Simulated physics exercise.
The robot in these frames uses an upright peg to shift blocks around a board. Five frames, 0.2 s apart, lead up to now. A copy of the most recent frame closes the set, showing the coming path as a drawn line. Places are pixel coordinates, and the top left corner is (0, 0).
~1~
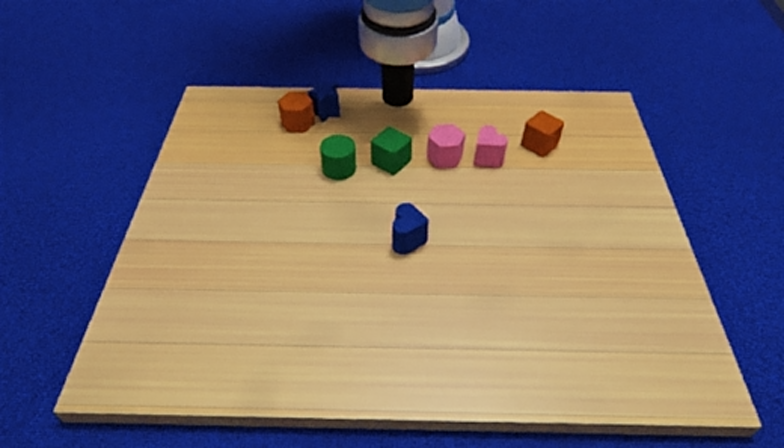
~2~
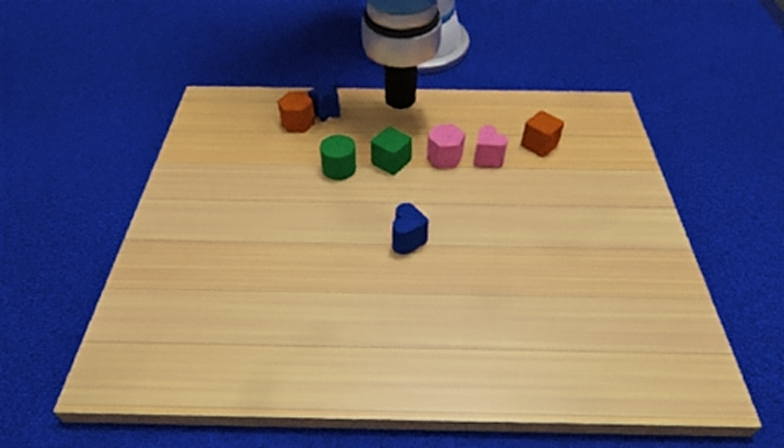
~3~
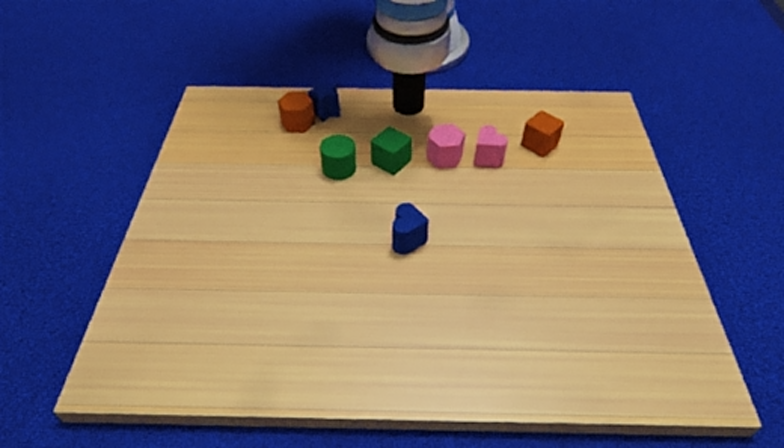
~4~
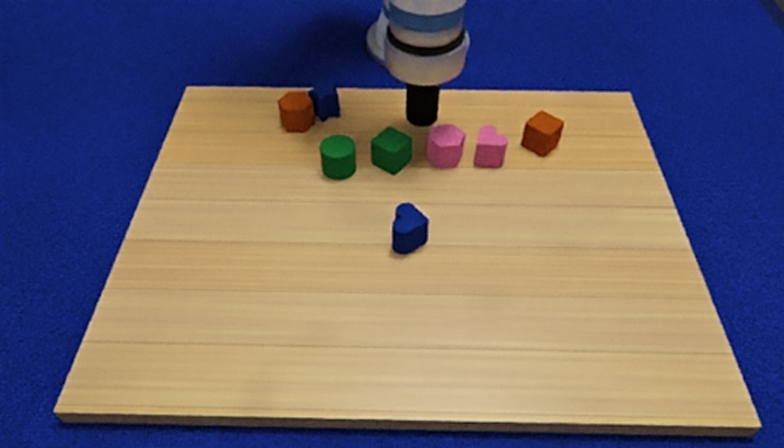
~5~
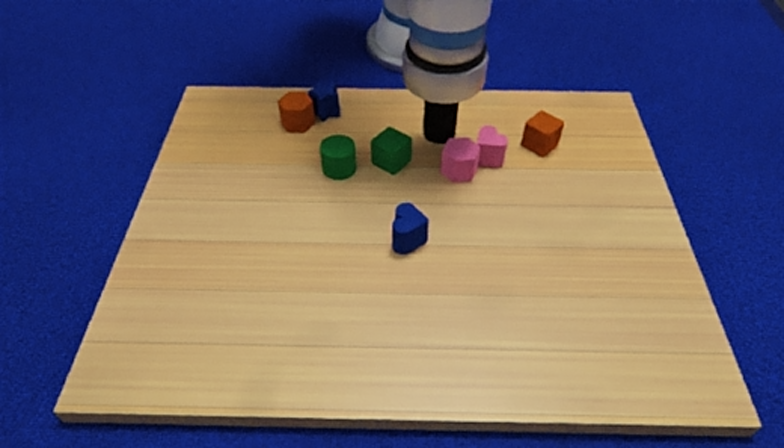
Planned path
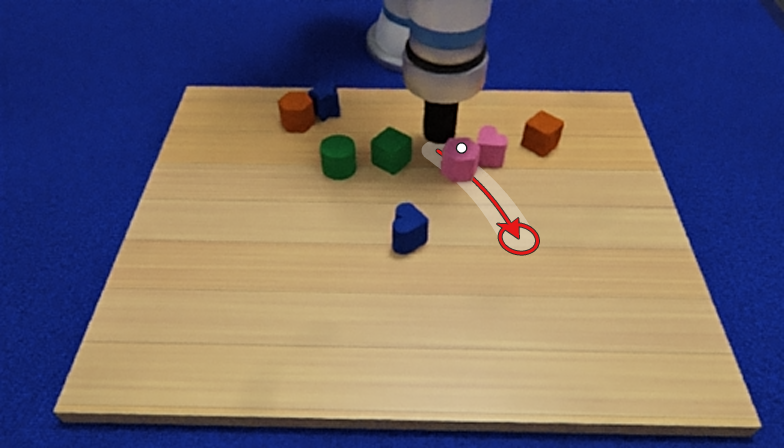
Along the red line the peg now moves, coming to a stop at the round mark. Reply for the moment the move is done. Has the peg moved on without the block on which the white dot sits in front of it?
My answer is no.
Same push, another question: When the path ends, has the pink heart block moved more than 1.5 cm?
No.
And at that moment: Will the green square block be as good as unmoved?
Yes - that is the case.
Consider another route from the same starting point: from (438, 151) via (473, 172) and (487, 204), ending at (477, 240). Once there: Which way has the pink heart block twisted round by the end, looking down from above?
I'd predict that, seen from above, the pink heart block rotates counter-clockwise.
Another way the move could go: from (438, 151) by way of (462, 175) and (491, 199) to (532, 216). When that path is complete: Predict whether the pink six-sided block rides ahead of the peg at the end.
The peg still drives it.
Drawn move, from (438, 151) by way of (469, 175) and (496, 204) to (519, 239); the dot is on the pink six-sided block.
The first path, step by step. One third of the way, peg (471, 159); pink six-sided block (493, 175); pink heart block (495, 139), turned 30° anticlockwise.
Two thirds of the way, peg (499, 188); pink six-sided block (523, 207), turned 15° clockwise; pink heart block (495, 139), turned 35° anticlockwise.
At the end, peg (523, 223); green square block still; pink six-sided block (554, 242); pink heart block (495, 139), turned 35° anticlockwise.
